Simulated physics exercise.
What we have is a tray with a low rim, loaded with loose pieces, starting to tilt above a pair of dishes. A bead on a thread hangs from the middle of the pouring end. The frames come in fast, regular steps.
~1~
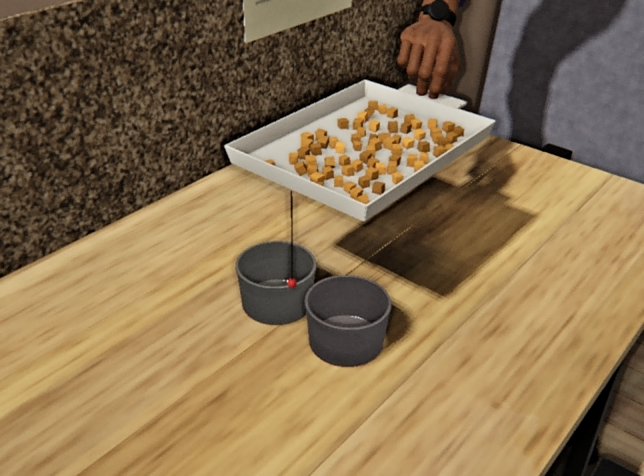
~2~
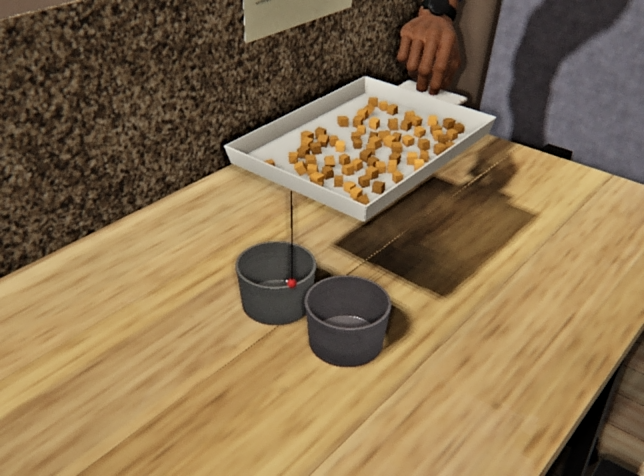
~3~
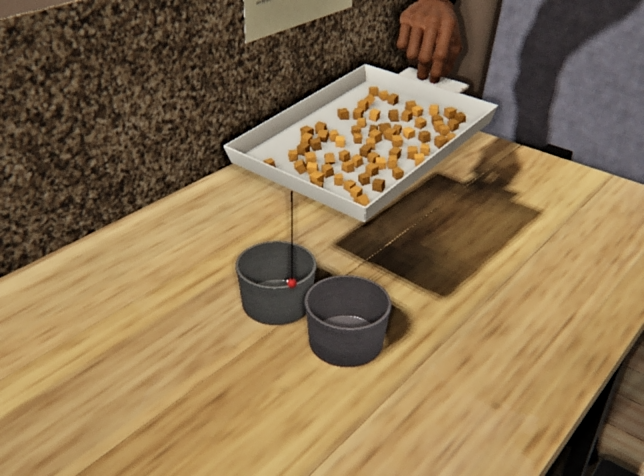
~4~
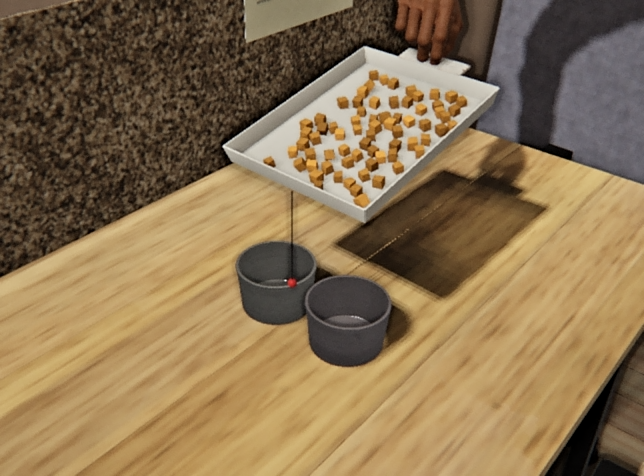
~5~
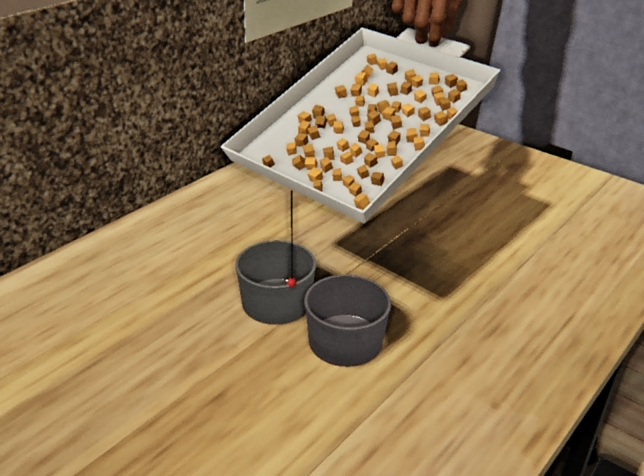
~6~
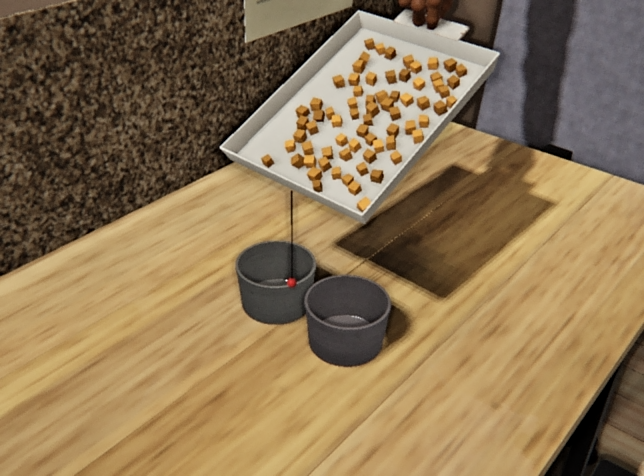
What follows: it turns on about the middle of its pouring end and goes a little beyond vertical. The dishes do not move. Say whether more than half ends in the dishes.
The two hold under half of the load.
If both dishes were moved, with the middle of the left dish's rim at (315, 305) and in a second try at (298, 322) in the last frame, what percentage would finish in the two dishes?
In turn 0 and 40 in a hundred.
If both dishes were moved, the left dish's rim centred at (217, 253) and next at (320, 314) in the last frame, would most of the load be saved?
First below a half, then the smaller part.
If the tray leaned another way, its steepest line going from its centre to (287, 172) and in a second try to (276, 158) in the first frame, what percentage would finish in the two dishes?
The first gives 0 %, the second 20 %.
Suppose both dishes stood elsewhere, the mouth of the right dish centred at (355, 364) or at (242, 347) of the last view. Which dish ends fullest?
One: The left-hand dish. Two: The right dish.
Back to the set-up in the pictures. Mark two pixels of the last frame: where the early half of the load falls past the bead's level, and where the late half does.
First near (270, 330), later near (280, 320).
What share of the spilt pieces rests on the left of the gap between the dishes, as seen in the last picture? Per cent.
Some 90 per cent.
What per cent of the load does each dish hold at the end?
Left dish near 0 in a hundred; right dish near 0.
Soon after the last picture, tray tipped steeply; all on the tray.
A little later, tray tipped past a quarter turn; most on the tray; a small part outside both; a small part in the air.
Later still, tray tipped past a quarter turn; all outside both.
At rest, tray tipped past a quarter turn; none in the right dish; none in the left dish; all outside both.
